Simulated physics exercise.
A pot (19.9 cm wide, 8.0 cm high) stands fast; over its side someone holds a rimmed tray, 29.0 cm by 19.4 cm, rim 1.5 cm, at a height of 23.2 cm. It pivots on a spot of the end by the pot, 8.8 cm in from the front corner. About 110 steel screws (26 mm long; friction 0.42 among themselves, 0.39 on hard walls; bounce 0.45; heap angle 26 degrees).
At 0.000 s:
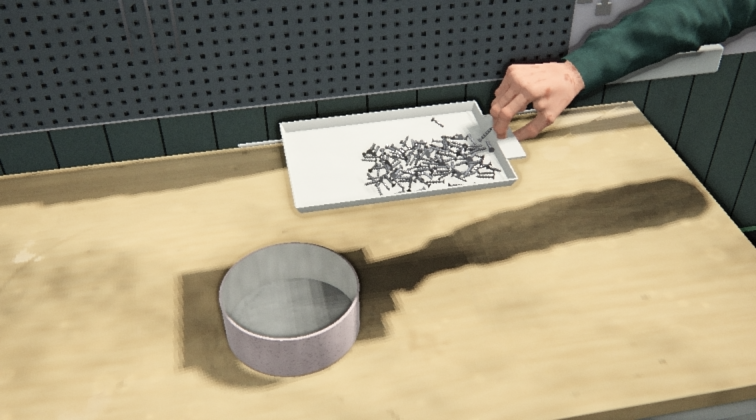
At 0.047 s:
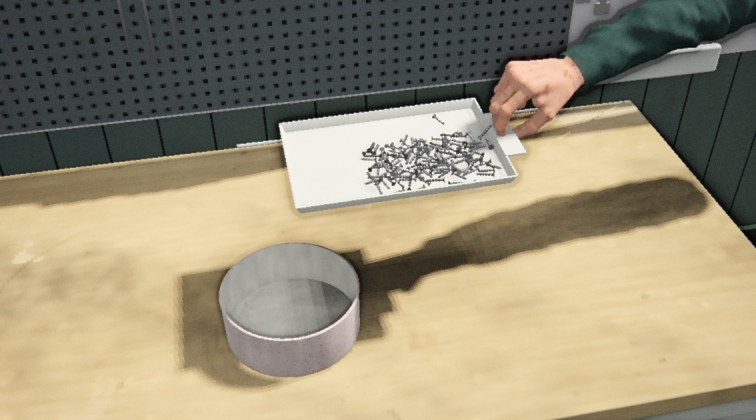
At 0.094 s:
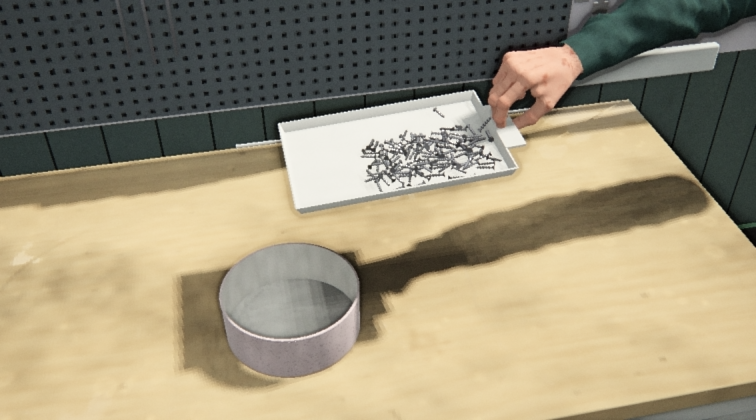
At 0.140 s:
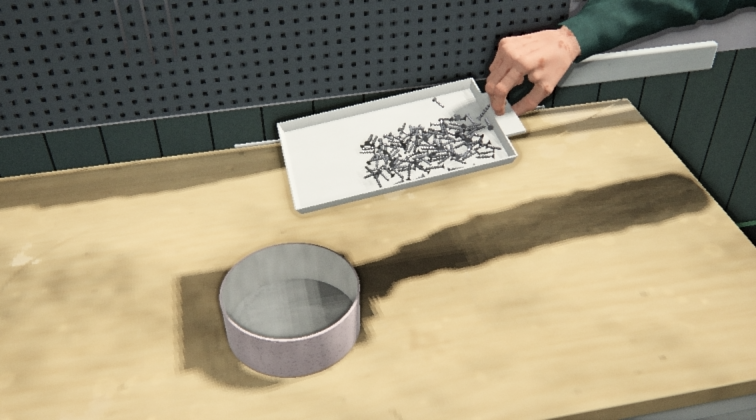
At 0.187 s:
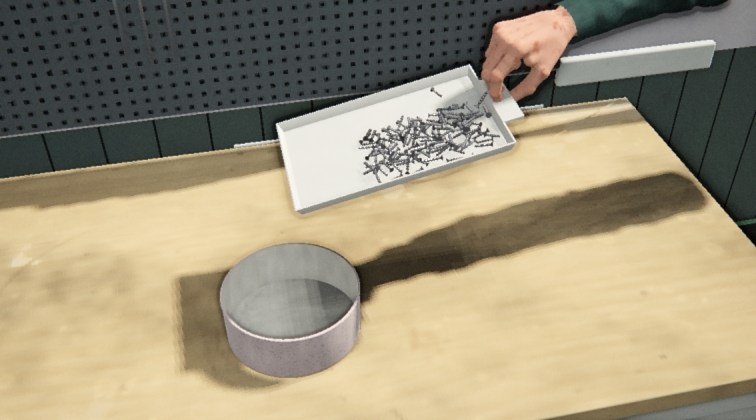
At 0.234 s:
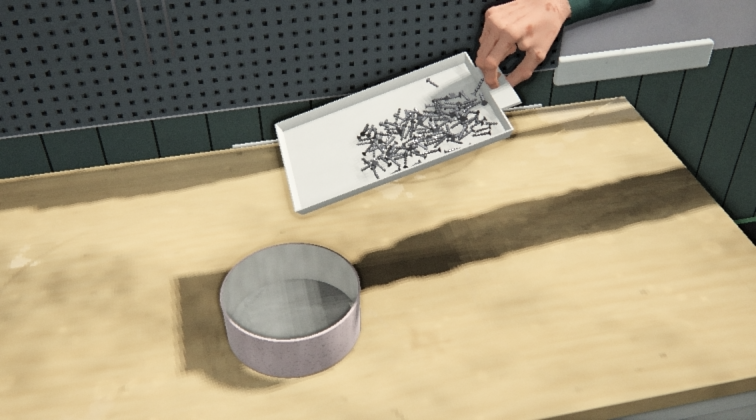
A hand in a green sleeve gripped the right end of a white tray of small dark screws and steadily raised it, tilting the tray toward its left end, while a round pot stood still in front.
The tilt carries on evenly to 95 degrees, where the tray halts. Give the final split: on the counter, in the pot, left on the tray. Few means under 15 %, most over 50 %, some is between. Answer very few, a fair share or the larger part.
Counter: A fair share, pot: The larger part, tray: Very few.
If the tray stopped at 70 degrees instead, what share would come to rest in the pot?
In that case some 60 per cent.
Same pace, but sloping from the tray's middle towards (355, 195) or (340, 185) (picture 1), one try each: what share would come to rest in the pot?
Some 95 and 100 per cent.
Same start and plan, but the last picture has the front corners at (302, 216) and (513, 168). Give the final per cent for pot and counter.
Pot 60, counter 40.
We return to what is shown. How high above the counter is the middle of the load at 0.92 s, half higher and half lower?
Some 6 cm.
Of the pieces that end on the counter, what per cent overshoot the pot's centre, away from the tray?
About 100 per cent.
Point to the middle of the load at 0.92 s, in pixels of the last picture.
At about (246, 297).
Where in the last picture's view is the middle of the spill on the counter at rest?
At about (170, 307).
After 0.65 s, tilt 54 degrees; the tray holds 100 %, the pot 0 %.
After 0.92 s, tilt 79 degrees; the tray holds 10 %, the pot 40 %.
After 1.30 s, tilt 95 degrees; the tray holds 0 %, the pot 60 %.
By 2.7 s all is still; counter 40 %, pot 60 %, tray 0 %.
